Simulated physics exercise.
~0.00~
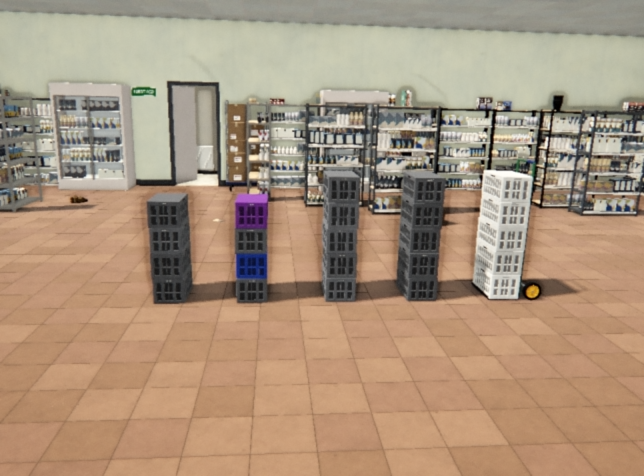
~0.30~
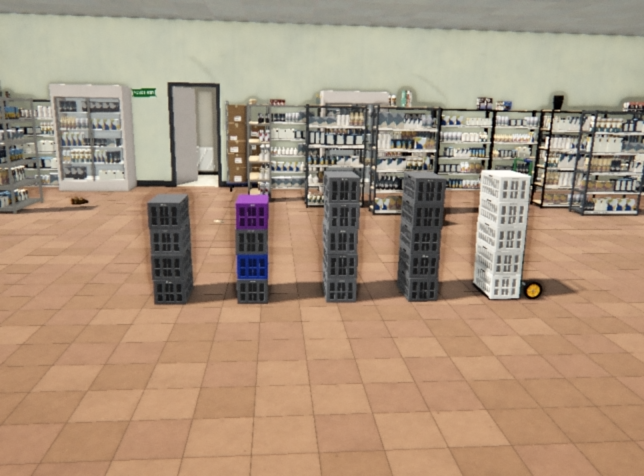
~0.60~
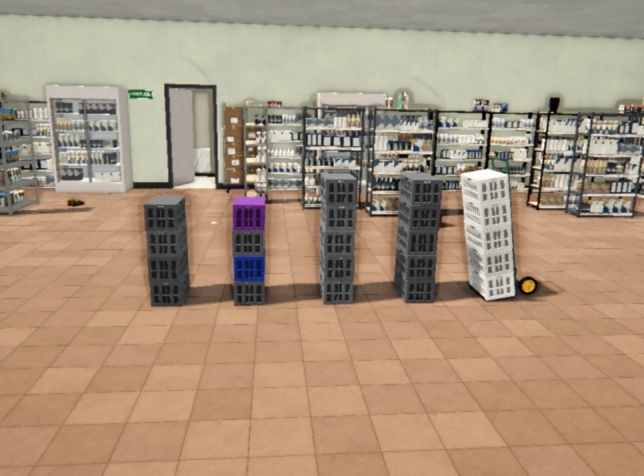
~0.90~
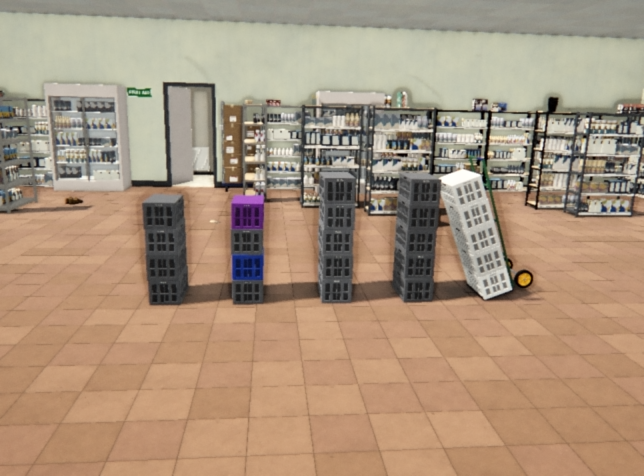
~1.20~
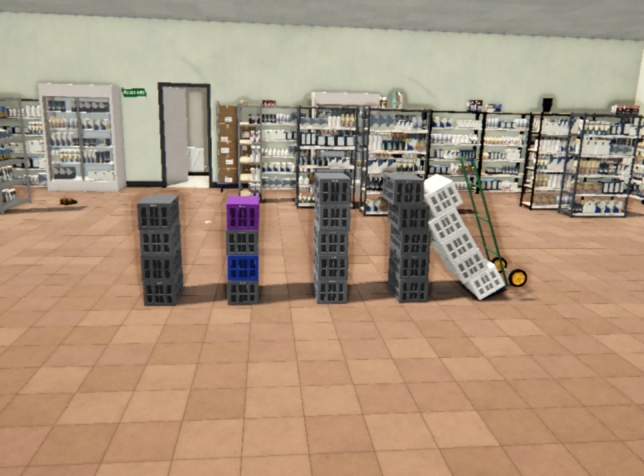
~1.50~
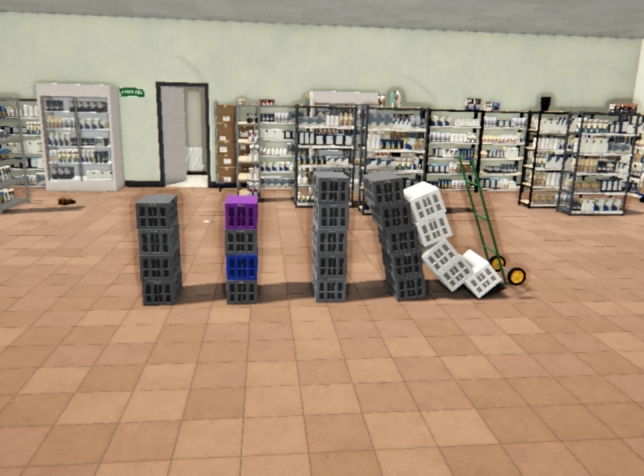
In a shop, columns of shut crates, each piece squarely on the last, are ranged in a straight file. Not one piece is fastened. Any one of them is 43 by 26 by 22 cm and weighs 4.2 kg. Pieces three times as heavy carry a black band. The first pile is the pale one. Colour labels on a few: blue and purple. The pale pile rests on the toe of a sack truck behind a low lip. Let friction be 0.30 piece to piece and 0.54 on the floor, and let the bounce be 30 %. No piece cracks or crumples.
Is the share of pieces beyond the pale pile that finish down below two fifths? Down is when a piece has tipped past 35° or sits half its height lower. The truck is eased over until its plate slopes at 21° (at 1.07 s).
No, above two fifths.
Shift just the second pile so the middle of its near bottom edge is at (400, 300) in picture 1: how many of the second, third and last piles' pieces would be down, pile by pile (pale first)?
You'd end with the second pile at 4, the third at 5 and the last at 3 down.
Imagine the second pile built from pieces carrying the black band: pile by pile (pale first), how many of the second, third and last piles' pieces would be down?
Down at the end: Second pile 0, third pile 0, last pile 0.
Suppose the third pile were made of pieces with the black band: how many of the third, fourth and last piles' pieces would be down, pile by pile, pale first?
Pile by pile that makes third 5, fourth 3, last 3.
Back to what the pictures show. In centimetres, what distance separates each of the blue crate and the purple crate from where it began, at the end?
Distances: Blue 50, purple 80 (cm).
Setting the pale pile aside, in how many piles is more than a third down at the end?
That would be 4 of them.
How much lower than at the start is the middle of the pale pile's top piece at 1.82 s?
About 30 cm.
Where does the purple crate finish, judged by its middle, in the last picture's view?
I'd say its middle settles close to (150, 236).
By 1.82 s, 5 of the pale pile down; none of the 18 other crates down, 7 disturbed.
By 2.30 s, 5 of the pale pile down; 5 of the 18 other crates down; purple crate moved 11 cm.
By 3.08 s, 5 of the pale pile down; 13 of the 18 other crates down; blue crate on its side; purple crate tilted 4°, 22 cm lower.
When it is over (4.2 s), 5 of the pale pile down; 16 of the 18 other crates down; blue crate on its side; purple crate 22 cm lower. That is 89 per cent. In pixels of the last frame, middles, blue crate near (195, 283), purple crate near (150, 236).
